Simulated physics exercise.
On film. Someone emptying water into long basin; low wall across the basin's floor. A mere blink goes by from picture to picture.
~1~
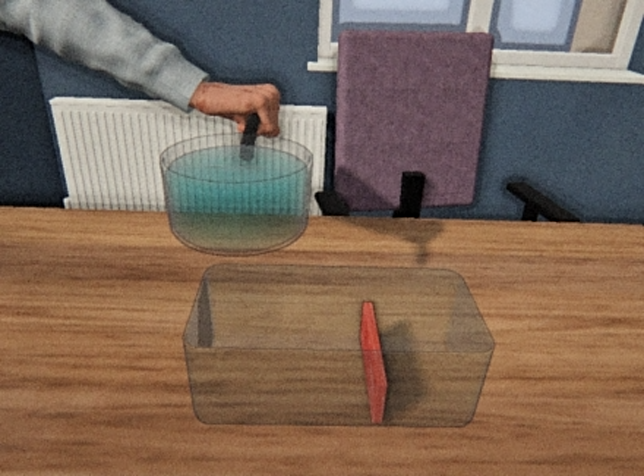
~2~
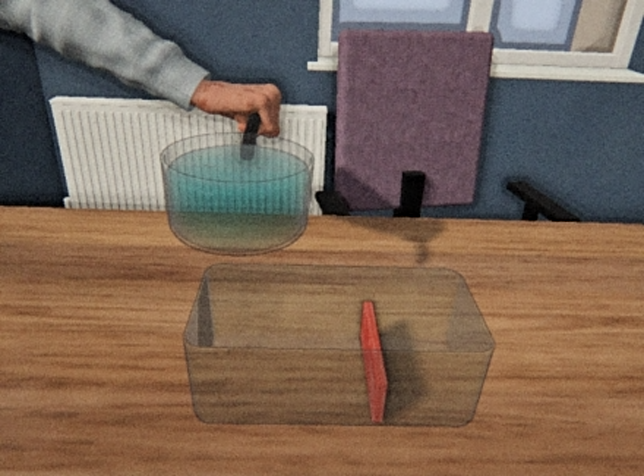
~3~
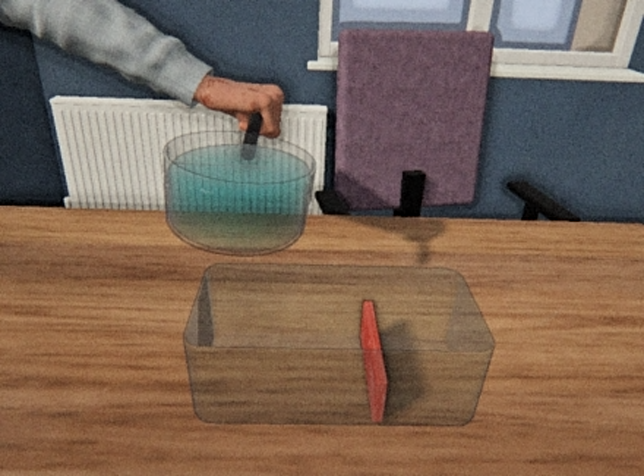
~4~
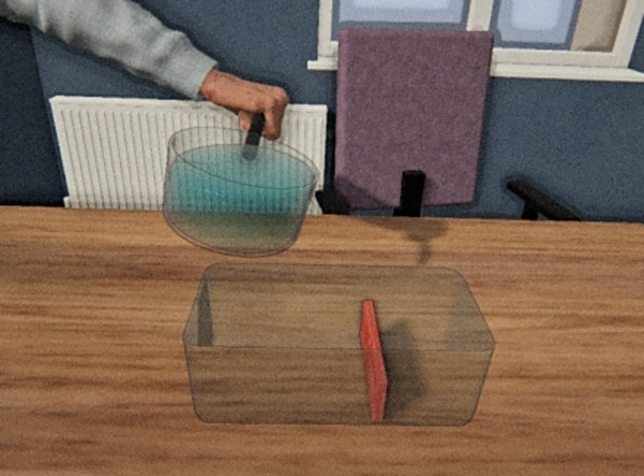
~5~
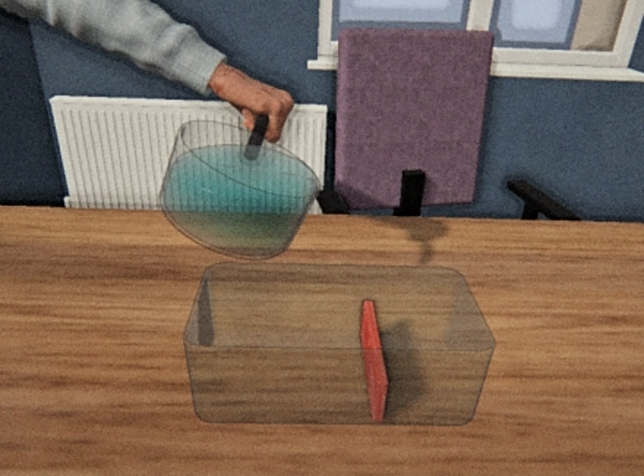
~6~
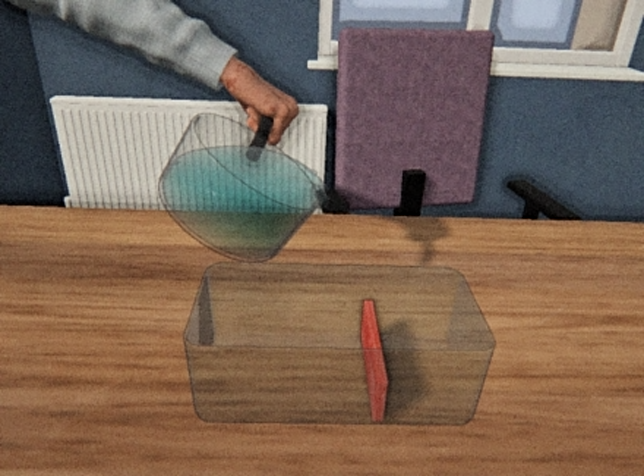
A round transparent container of teal liquid, gripped by a hand in a grey sleeve, starts nearly upright and tilts steadily to the right above a clear rectangular basin with a low red wall, which stays still on a wooden table.
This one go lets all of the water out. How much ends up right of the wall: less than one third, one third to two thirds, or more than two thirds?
Low band.
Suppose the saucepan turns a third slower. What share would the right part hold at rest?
20 per cent or thereabouts.
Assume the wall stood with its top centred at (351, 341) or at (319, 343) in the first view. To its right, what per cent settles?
The first placement gives around 40 percent, the second 85 percent.
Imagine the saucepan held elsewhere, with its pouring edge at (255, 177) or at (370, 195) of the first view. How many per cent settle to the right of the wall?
About 10 % the first time, about 60 % the second.
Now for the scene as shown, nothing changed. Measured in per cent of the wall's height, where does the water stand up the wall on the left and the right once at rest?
40 left, 10 right, give or take.
A moment on, the saucepan is tipped on its side and 31 per cent is still to pour, 22 is left of the wall and 3 right of it.
Next, the saucepan is tipped on its side and 9 per cent is still to pour, 76 is left of the wall and 8 right of it.
Then the saucepan is tipped on its side and 3 per cent is still to pour, 70 is left of the wall and 8 right of it.
Later the saucepan is tipped on its side and 1 per cent is still to pour, 79 is left of the wall and 9 right of it.
At rest 80 per cent lies left of the wall, 9 right of it and 11 outside.
